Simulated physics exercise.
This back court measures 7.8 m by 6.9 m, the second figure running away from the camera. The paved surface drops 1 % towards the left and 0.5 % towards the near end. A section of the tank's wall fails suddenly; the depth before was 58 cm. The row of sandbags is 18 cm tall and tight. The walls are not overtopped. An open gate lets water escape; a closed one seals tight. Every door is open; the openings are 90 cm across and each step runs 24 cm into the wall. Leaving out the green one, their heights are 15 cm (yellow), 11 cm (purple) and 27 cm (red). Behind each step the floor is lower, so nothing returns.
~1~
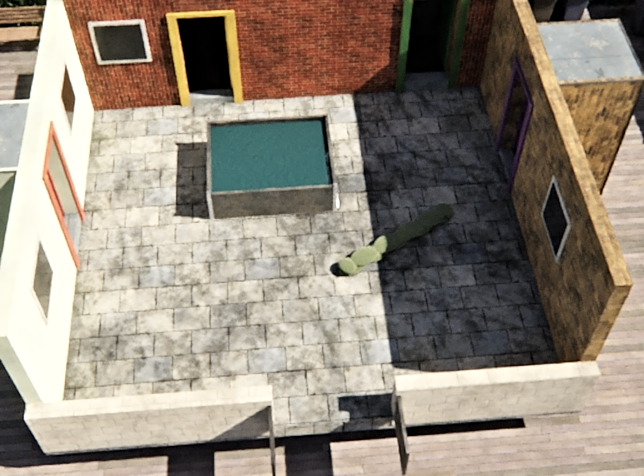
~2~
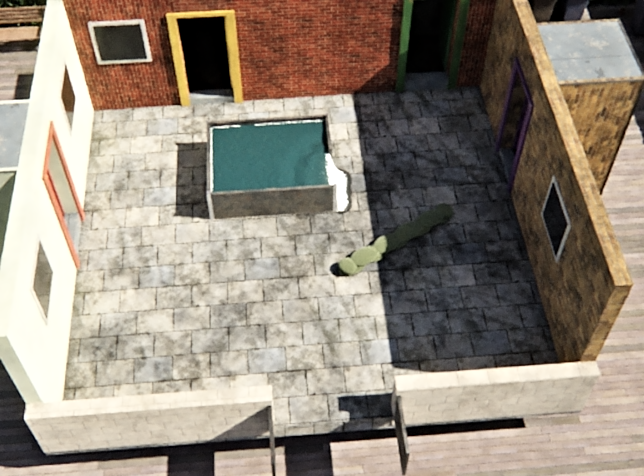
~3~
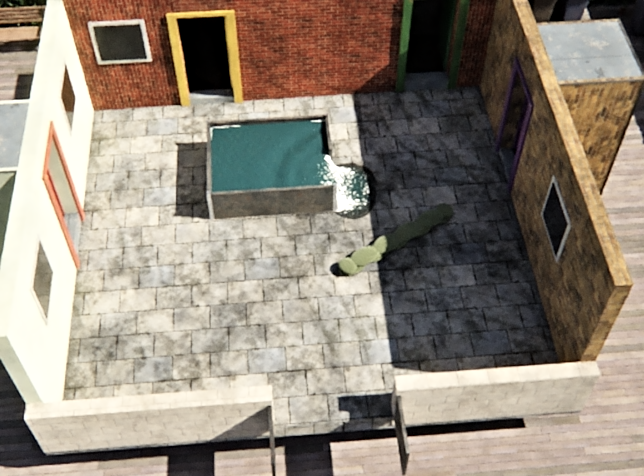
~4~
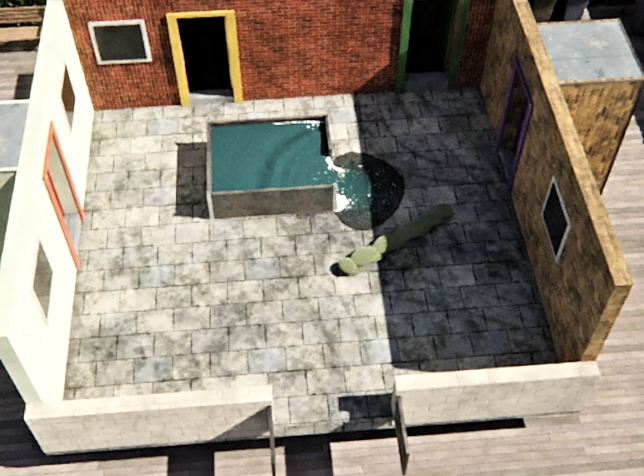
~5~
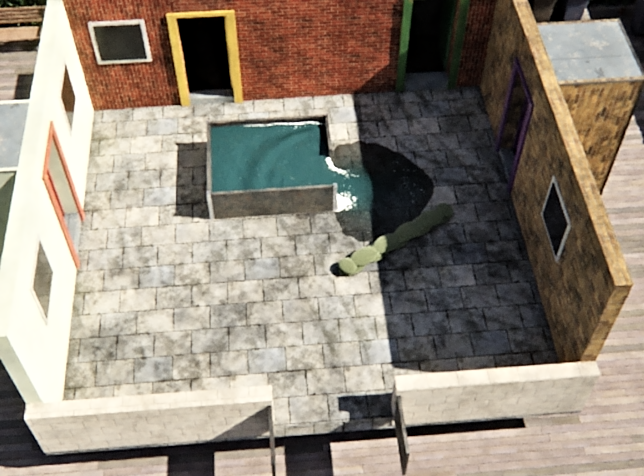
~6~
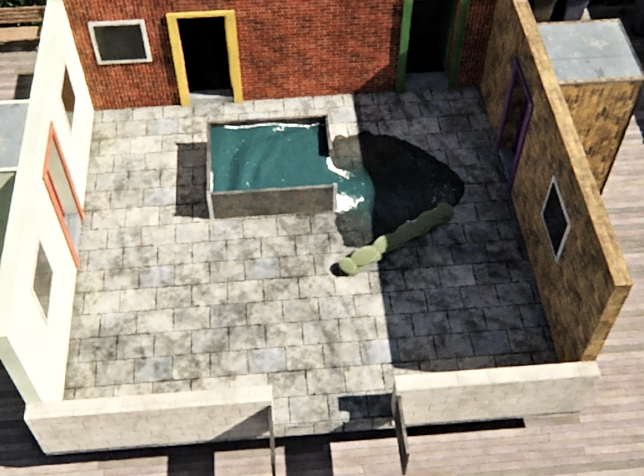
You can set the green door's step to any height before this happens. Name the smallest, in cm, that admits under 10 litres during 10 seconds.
Close to 11.5 cm is just enough.
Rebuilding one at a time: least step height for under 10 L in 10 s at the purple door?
About 23 cm at purple.
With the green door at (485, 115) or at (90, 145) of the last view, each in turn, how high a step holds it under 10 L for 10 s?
Roughly 13.0 and 7.5 cm.
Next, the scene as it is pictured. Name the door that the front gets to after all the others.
Last comes the red one.
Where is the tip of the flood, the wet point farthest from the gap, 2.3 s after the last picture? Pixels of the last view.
Near (544, 320).
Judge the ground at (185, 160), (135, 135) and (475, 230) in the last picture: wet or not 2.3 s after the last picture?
In that order: Dry, dry, under water.
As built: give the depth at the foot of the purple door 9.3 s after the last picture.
Some 8.0 cm.
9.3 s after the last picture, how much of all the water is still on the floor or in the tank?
Some 92 per cent remains.
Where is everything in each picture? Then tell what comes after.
Still water, 58 cm deep, in the tank at (270, 156); the green door at (430, 51) is dry, in the first frame.
The front is at (348, 196), 0.3 m from the gap at (331, 183); 0.2 m2 of floor is wet, 58 cm left at the back, in the second frame.
The front is at (372, 182), 0.8 m from the gap at (331, 184); 0.7 m2 of floor is wet, 58 cm left at the back, in the third frame.
Water pours out at (331, 185) and has run 1.3 m, to (400, 192); about 6 cm deep outside, 58 cm at the back, in the fourth frame.
Water pours out at (331, 185) and has run 1.8 m, to (429, 190); about 5 cm deep outside, 58 cm at the back, in the fifth frame.
The gap is at (331, 184), the front 2.3 m out at (458, 191); the back of the tank holds 57 cm; the green door at (430, 51), 3.3 m from the gap, is still 1.7 m from the nearest water, in the sixth frame.
Then, 0.7 s after the last picture water covers 15 % of the floor, deepest (31 cm) near (340, 192); it has not reached the green door.
Then, 2.3 s after the last picture water covers 25 % of the floor, deepest (28 cm) near (480, 93); 12 cm at the green door, 0 litres in over its 24 cm step.
Then, 9.3 s after the last picture water covers 70 % of the floor, deepest (11 cm) near (92, 132); 6 cm at the green door, 0 litres in over its 24 cm step.
At the green door as built, the water peaked near 14 cm, 2.5 s after the last picture.
Run again over the same 10 s with other heights there, 25 litres in over 9.5 cm, 4 litres over 13.5 cm. The limit of 10 litres is kept from about 11.5 cm up.
